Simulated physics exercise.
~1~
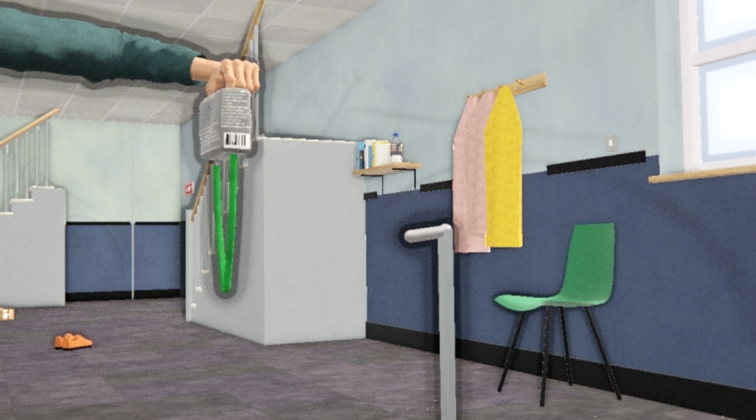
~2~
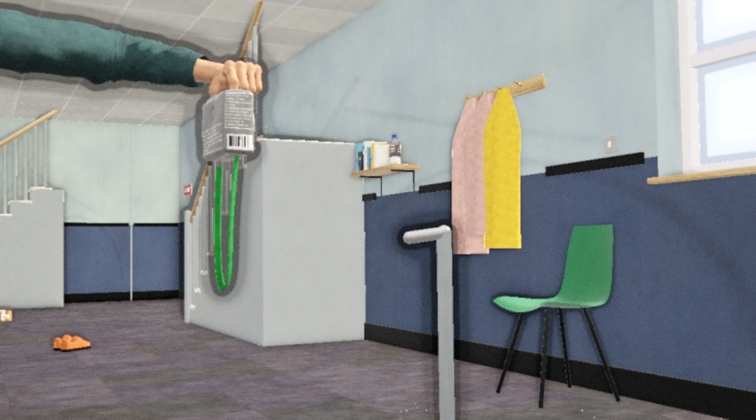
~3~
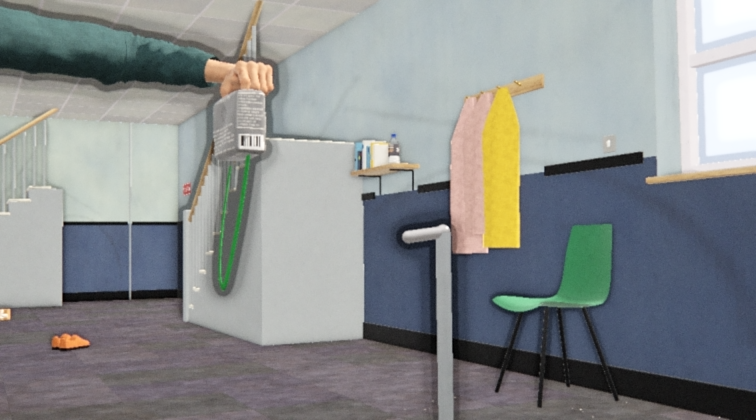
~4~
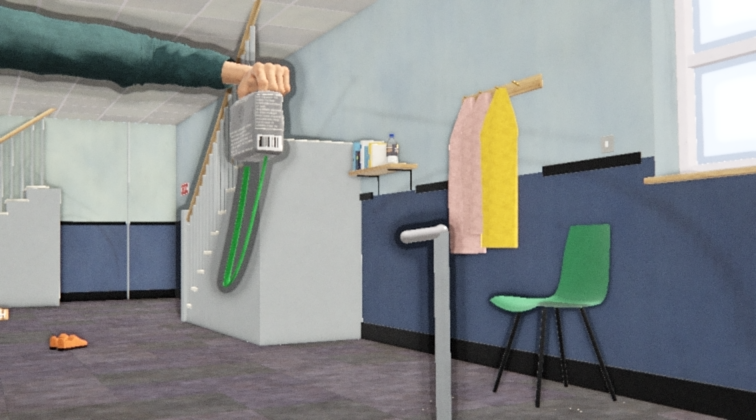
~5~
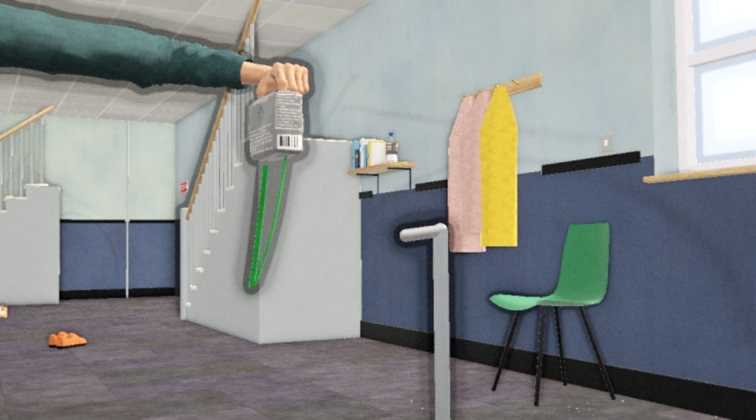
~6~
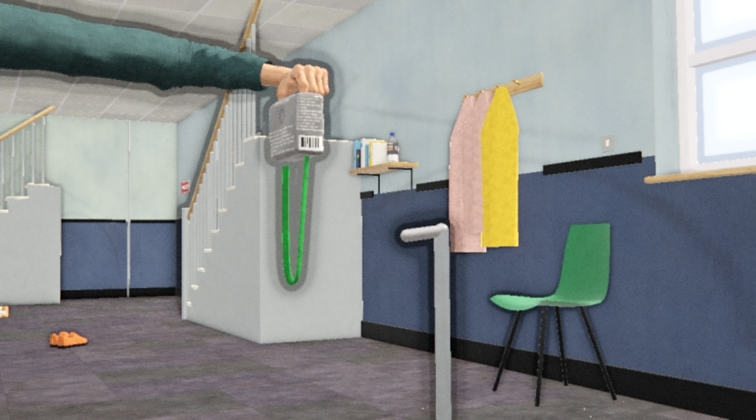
A hand in a dark green sleeve, reaching in from the upper left, carries a grey pouch with a green ribbon loop rightward across a room seen from a steady, level view. Behind are pale stairs, blue-and-light walls and orange shoes, with a grey stand at centre and pink and yellow cloths above a green chair at right. The dangling loop sways and changes width as the pouch nears the stand.
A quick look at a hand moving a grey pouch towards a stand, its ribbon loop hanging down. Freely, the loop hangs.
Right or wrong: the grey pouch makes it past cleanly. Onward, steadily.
Wrong.
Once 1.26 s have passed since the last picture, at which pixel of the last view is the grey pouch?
Estimated centre: (475, 140).
Then, 0.68 s on from there, pouch nearing the post near (397, 135).
Then, 1.26 s on from there, pouch past the post near (475, 140).
In the end, pouch past the post near (508, 142); loop tight round the post, hand stopped. The grey pouch gets caught.
